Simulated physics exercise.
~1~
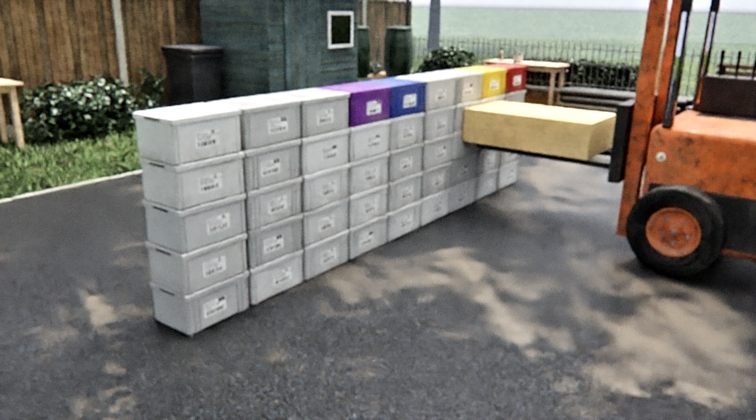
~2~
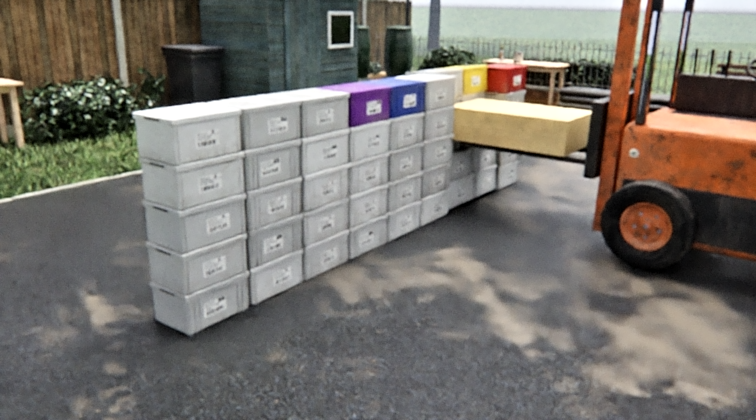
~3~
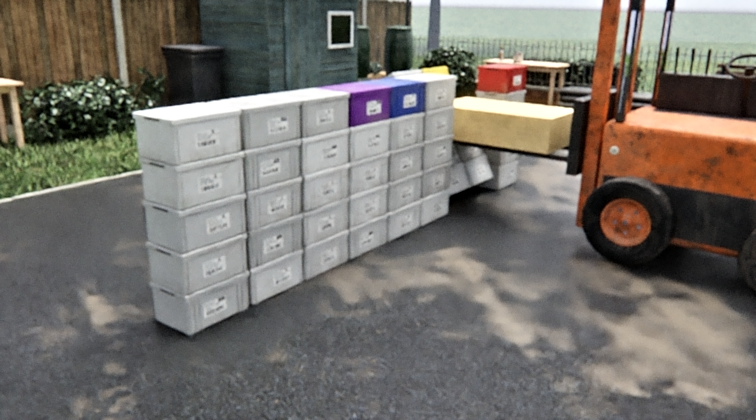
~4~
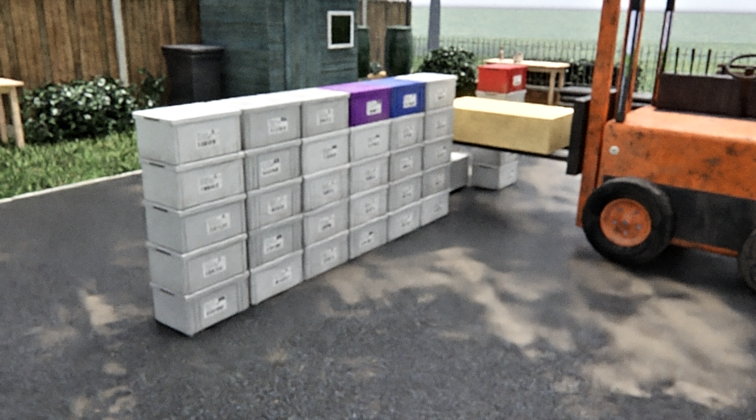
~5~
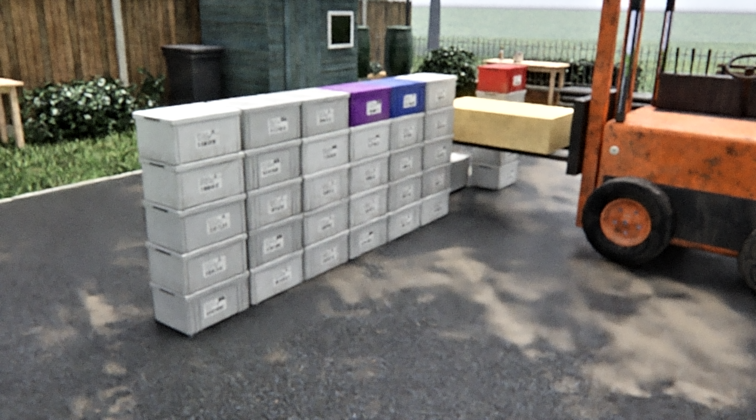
On a paved yard beside a wooden fence, hedge and green shed, seen from a fixed, slightly raised viewpoint, a long wall of mostly white lidded totes stands five high. Purple, blue, yellow and red totes sit along its top row, and an orange forklift on the right holds a pale yellow case against the wall. The forklift moves left, pushing the case into the stack. The yellow tote shifts and tips as nearby white ones give way, then drops from sight behind the wall. The forklift stops beside a gap, with the red, purple and blue totes still up.
